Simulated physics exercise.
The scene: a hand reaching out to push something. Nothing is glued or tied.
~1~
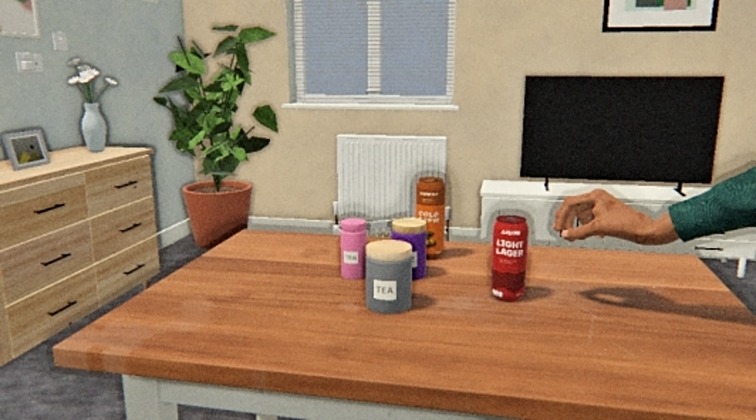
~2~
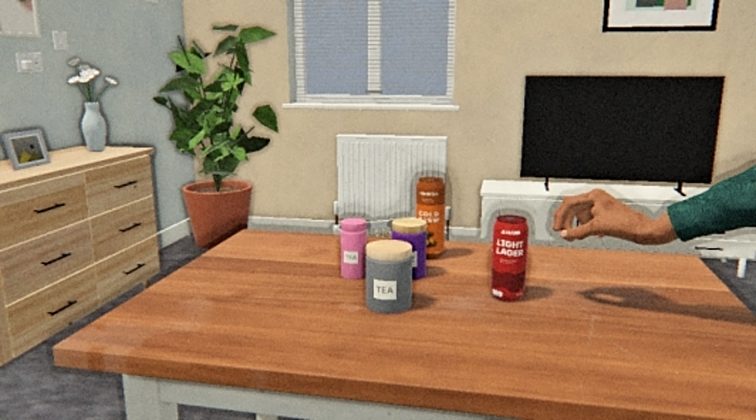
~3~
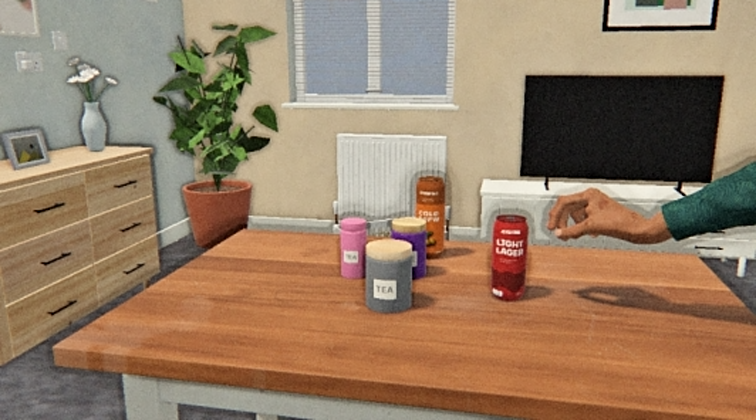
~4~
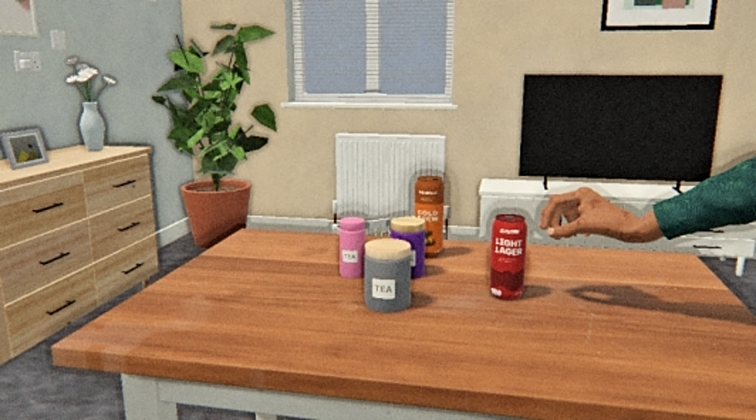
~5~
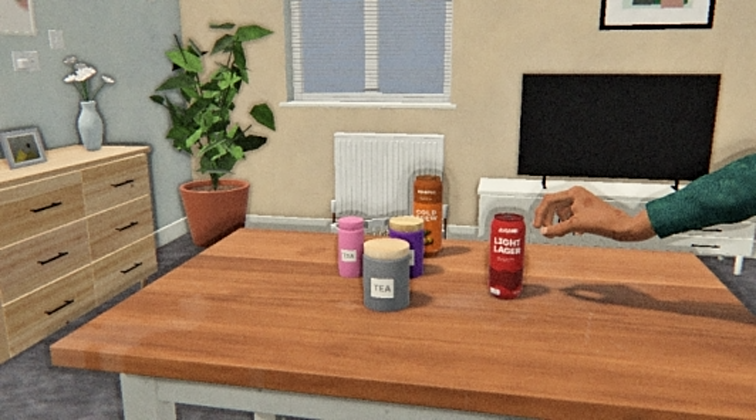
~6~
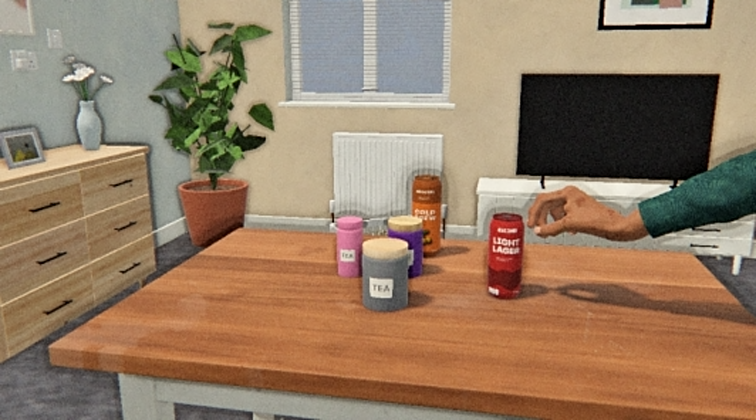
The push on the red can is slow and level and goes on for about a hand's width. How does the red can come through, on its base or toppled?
The red can falls over.
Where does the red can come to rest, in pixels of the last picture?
Near (432, 275).
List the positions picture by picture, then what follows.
In the first frame, red can (509, 259).
In the second frame, red can (509, 259).
In the third frame, red can (509, 258).
In the fourth frame, red can (508, 257).
In the fifth frame, red can (507, 257).
In the sixth frame, red can (506, 257).
Then, 0.50 s on from there, red can turned 12° from how it was put near (497, 253).
Then, 1.10 s on from there, red can turned 57° from how it was put near (462, 258).
Then, 1.20 s on from there, red can on its side near (441, 274).
Then, 1.60 s on from there, red can on its side near (432, 275).
In the end, toppled on the table, red can. At the end, from the last picture's camera, red can near (432, 275).
